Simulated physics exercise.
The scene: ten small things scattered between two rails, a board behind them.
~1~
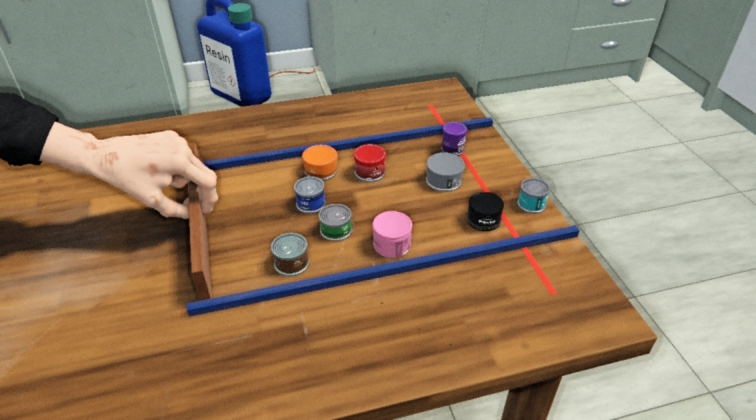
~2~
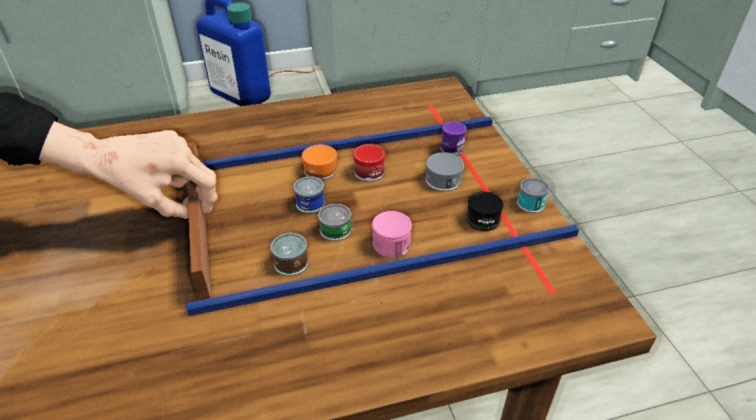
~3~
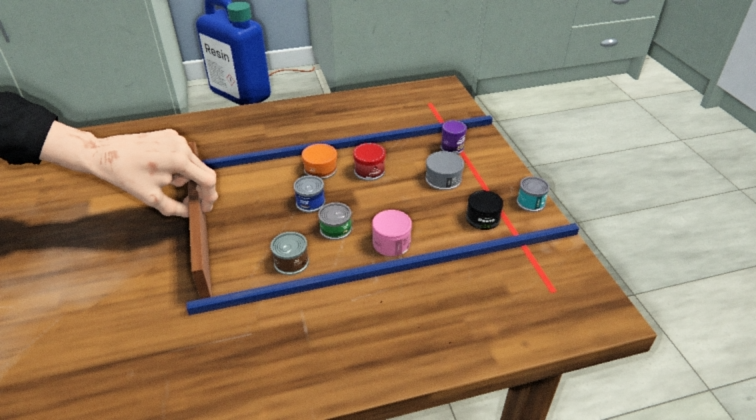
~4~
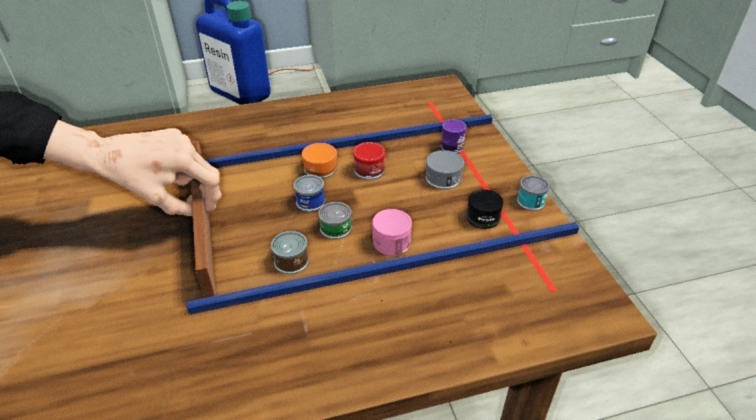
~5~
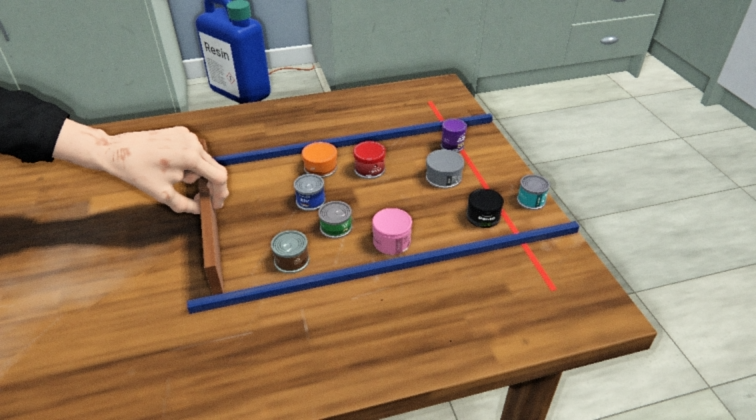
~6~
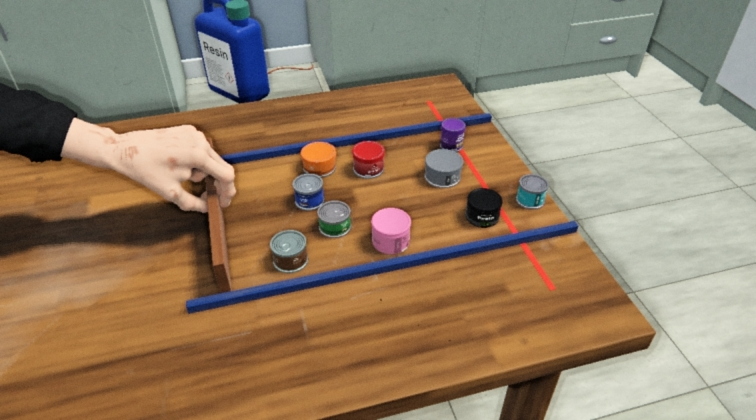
A hand held a wooden board upright behind ten small pots scattered between two blue rails on a table, then slid it slightly to the right, while the pots stayed where they were.
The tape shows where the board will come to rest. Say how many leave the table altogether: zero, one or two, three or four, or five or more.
Outcome: The number that fall off is one or two.
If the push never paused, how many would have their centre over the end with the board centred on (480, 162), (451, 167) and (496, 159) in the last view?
In that order 1, 0 and 5.
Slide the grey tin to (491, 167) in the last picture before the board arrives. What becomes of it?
It stays on.
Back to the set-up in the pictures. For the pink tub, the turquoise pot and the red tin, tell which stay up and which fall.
The pink tub holds on; the turquoise pot is lost; the red tin remains up.
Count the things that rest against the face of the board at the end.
It touches 5.
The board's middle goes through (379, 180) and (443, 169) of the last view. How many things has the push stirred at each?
First 6, then 10.
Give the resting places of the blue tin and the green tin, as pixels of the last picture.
Near (491, 165) and (506, 187).
A little later, none off yet; turquoise pot at rest near (532, 192); purple tin at rest near (452, 136); black tub at rest near (484, 208).
Next, none off yet; turquoise pot shifted about its own width near (544, 185); purple tin moving near (458, 135); black tub shifted about its own width near (522, 196).
When it is over, the number that fall off is one or two; down, turquoise pot.
